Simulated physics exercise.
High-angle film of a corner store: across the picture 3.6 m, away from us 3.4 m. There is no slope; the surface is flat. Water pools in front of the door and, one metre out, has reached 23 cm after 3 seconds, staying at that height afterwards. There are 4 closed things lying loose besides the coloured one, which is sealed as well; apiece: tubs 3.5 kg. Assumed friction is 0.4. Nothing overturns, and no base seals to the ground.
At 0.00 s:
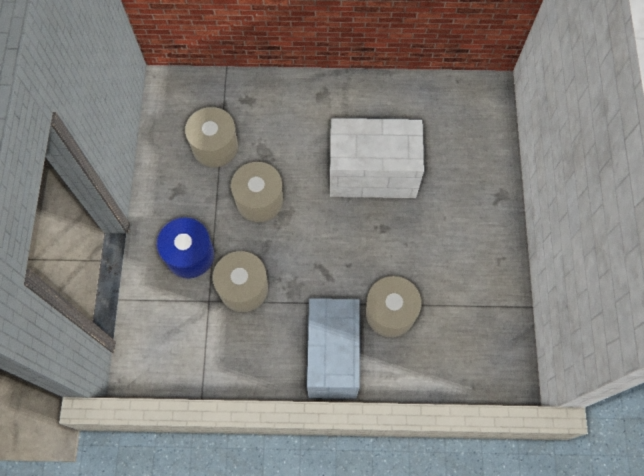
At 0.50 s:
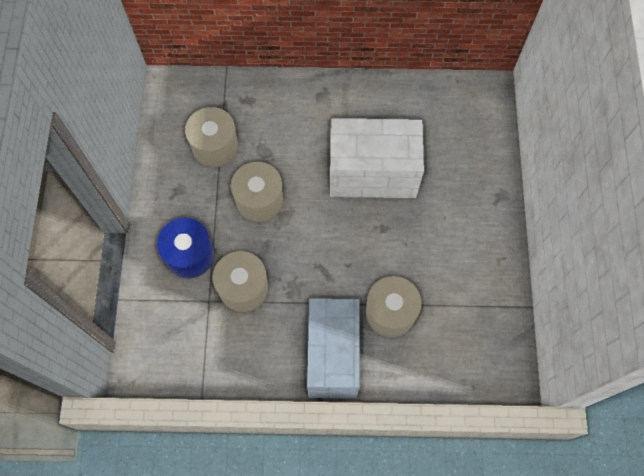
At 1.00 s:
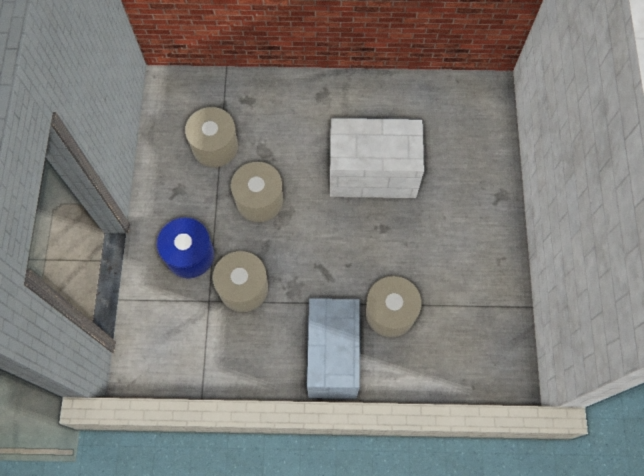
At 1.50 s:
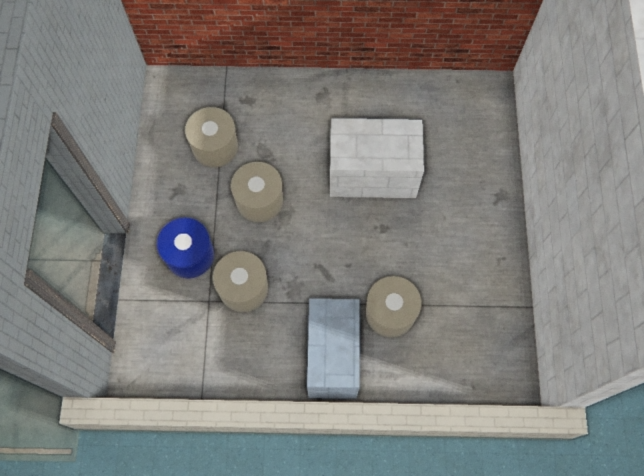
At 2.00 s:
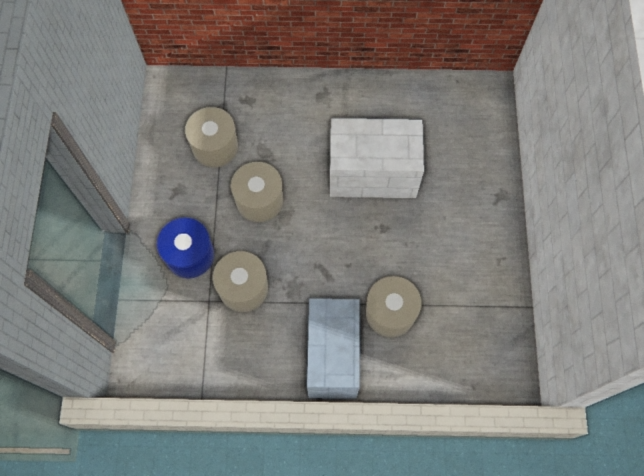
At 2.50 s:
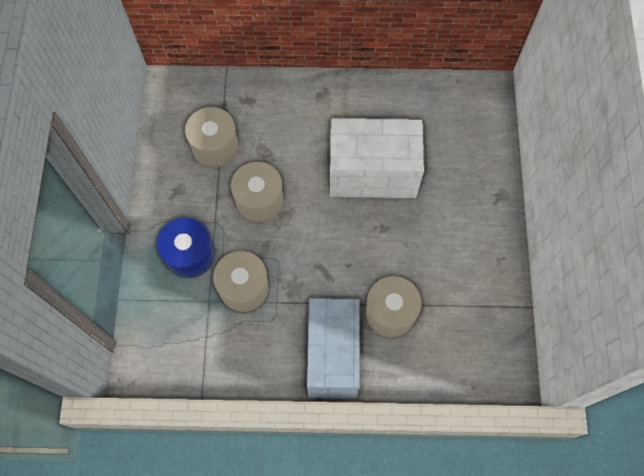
Water rose outside a walled yard, then slipped in through the opening on the left and spread thinly across the floor around the blue tub, while the tubs and blocks stayed still.
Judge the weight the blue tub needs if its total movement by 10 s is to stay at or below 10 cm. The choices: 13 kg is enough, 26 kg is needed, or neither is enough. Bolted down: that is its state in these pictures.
Neither ballast works.
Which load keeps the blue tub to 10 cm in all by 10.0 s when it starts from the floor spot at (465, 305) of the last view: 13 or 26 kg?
Looking at the loads, only the heavier keeps it.
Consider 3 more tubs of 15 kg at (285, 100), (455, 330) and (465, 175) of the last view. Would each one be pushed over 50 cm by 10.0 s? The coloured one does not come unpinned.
Taking them in order, the first is beyond the line, the second inside the line and the third inside the line.
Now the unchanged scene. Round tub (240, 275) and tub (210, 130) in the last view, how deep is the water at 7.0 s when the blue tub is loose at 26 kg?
First about 6 cm, second about 4 cm.
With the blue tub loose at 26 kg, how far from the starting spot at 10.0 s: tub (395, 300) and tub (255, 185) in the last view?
10 cm and 100 cm respectively.
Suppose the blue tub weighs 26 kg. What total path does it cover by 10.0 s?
Close to 100 cm, all told.
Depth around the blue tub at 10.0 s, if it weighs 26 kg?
About 10 cm.
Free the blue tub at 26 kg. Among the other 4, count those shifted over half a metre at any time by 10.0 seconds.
4.
After 3.5 s the blue tub would be 49 cm from its start with 13 kg and 12 cm from its start with 26 kg; 7 cm of water round it then.
After 4.5 s the blue tub would be 119 cm from its start with 13 kg and 46 cm from its start with 26 kg; 6 cm of water round it then.
After 7.0 s the blue tub would be 231 cm from its start with 13 kg and 52 cm from its start with 26 kg; 7 cm of water round it then.
After 10.0 s the blue tub would be 259 cm from its start with 13 kg and 96 cm from its start with 26 kg; 10 cm of water round it then.
